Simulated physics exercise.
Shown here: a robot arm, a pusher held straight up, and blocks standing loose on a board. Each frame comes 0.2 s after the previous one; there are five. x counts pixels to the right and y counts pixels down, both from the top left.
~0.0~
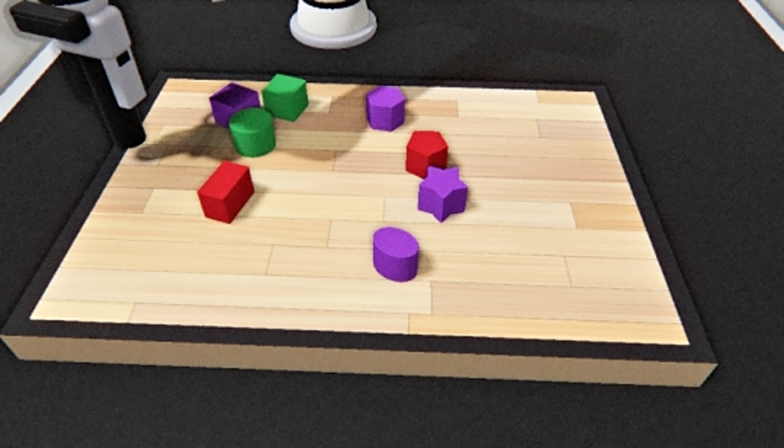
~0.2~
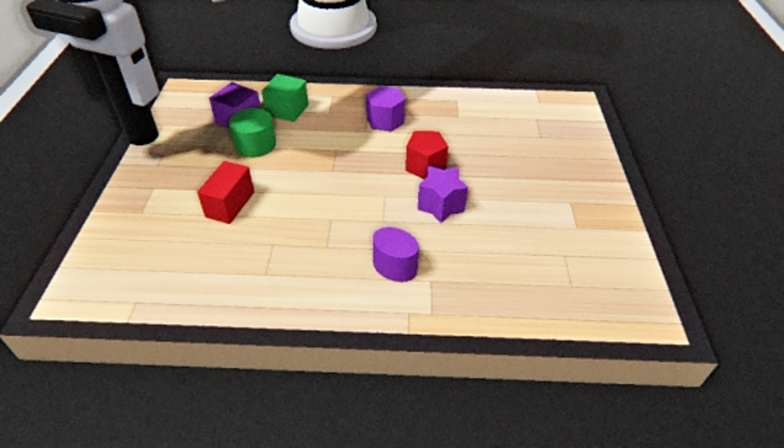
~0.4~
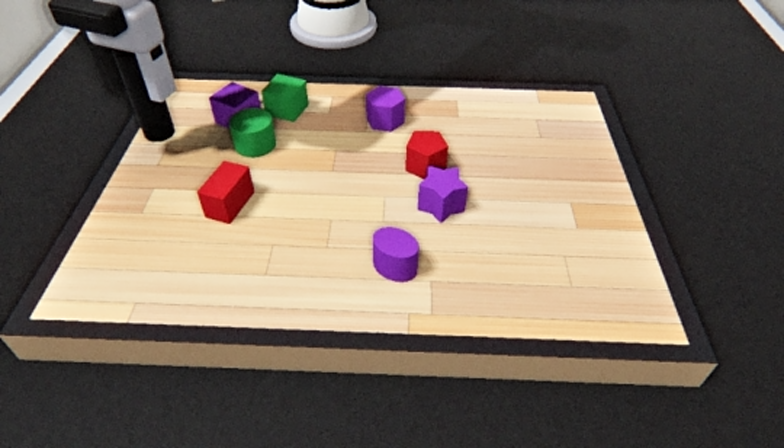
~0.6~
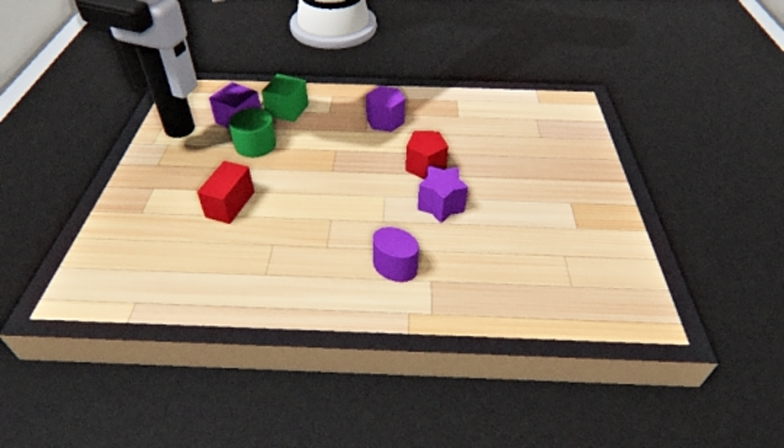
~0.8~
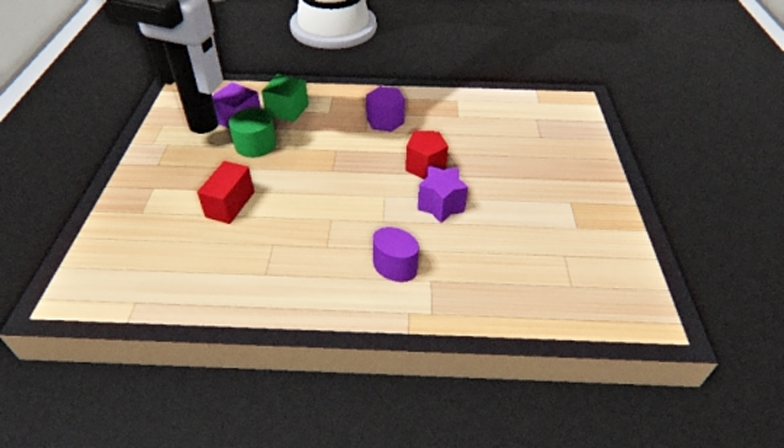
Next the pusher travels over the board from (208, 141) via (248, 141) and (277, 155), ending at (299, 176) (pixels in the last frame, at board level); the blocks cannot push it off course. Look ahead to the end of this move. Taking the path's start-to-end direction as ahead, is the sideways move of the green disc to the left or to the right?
Toward the left.
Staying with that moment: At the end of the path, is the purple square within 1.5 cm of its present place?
I believe so.
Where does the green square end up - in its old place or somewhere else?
It keeps its spot.
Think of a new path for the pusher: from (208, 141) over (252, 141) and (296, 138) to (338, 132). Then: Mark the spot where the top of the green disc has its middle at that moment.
The green disc ends near (337, 129).
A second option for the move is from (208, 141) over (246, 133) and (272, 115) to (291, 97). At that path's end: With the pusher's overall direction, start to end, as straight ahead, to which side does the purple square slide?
Gets pushed left.
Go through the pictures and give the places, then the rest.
The first frame shows tip of the pusher (131, 140), middles of tops, purple square (233, 94), green disc (250, 120), green square (284, 85).
The second frame shows pusher (144, 137), nothing pushed.
The third frame shows pusher (160, 134), nothing pushed.
The fourth frame shows pusher (180, 130), nothing pushed.
The fifth frame shows pusher (204, 126), purple square (233, 94), green disc (250, 120), green square (284, 85).
The first path, step by step. One third of the way, pusher (245, 125); green disc (277, 122).
Two thirds of the way, pusher (275, 139); green disc (311, 130).
At the end, pusher (297, 160); purple square unmoved; green disc (329, 137); green square unmoved.
